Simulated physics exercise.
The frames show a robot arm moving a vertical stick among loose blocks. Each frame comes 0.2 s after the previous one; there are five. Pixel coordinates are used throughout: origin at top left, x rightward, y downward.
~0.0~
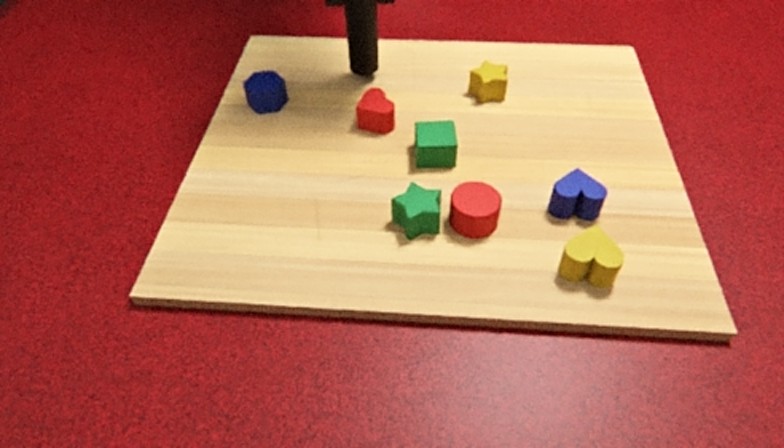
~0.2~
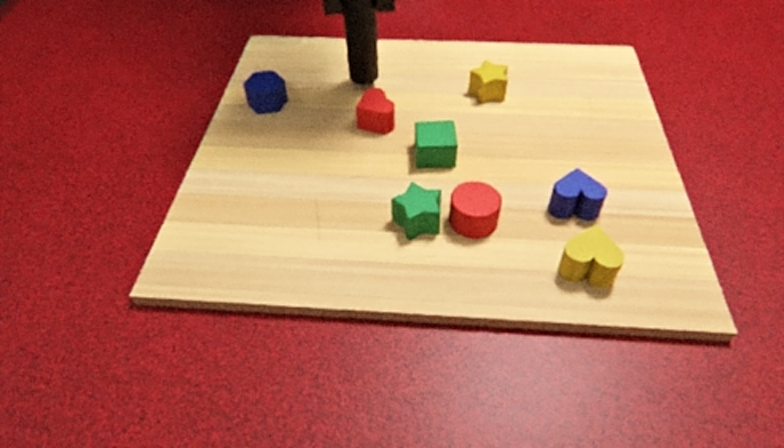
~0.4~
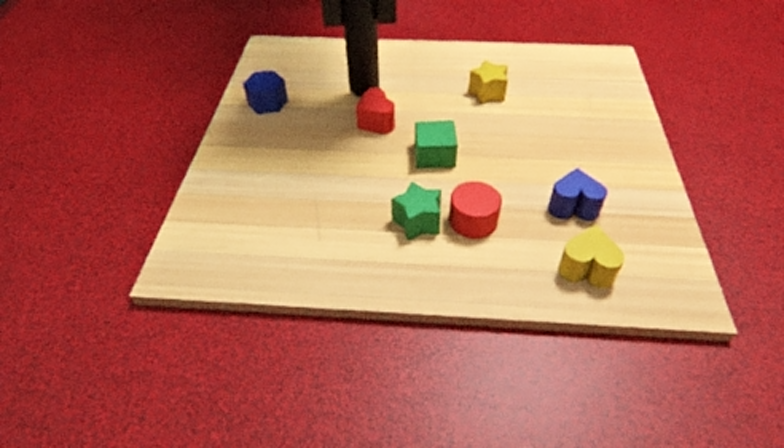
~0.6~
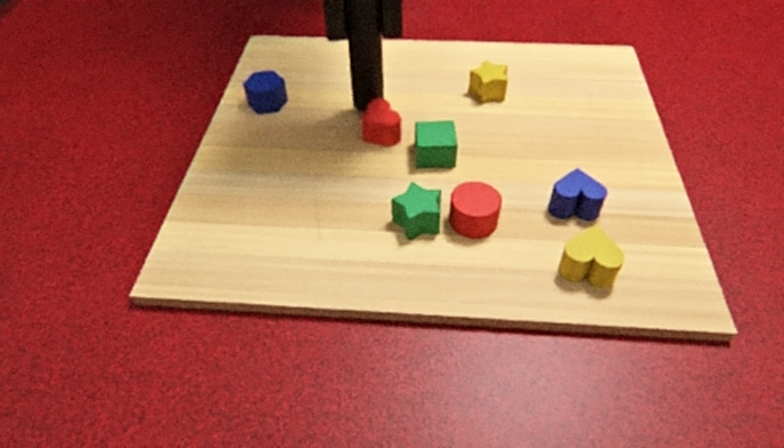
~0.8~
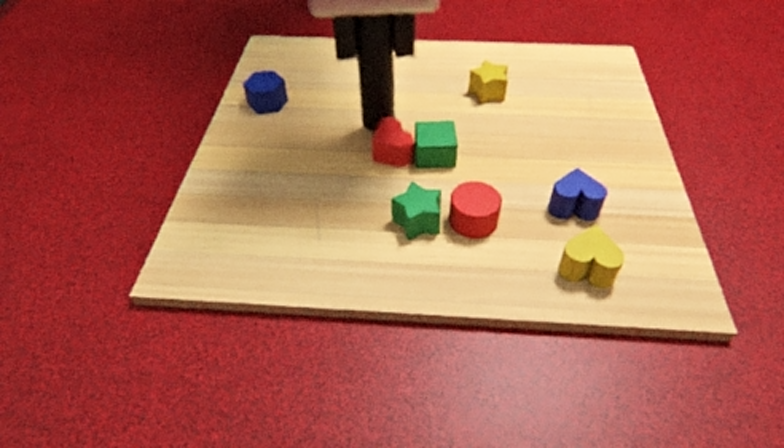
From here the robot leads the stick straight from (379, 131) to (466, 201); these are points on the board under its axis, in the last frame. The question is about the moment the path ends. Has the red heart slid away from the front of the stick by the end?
Answer: Yes.
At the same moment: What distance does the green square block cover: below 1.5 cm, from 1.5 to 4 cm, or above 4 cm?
It ends 1.5 to 4 cm away.
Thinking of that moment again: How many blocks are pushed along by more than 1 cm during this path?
I predict three or more.
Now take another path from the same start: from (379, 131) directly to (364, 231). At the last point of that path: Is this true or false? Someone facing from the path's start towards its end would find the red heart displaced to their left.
That claim is true.
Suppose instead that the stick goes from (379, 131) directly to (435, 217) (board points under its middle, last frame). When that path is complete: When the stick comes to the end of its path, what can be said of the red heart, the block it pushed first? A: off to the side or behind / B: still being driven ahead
My pick is B.
What follows on the original path. One third of the way, stick (405, 144); red heart (404, 157), turned 40° clockwise; green square block (444, 134).
Two thirds of the way, stick (435, 168); red heart (411, 173), turned 110° clockwise; green square block (467, 140), turned 30° anticlockwise.
At the end, stick (467, 191); red heart (411, 174), turned 120° clockwise; green star block (418, 201); green square block (468, 140), turned 35° anticlockwise; red circle (487, 209).
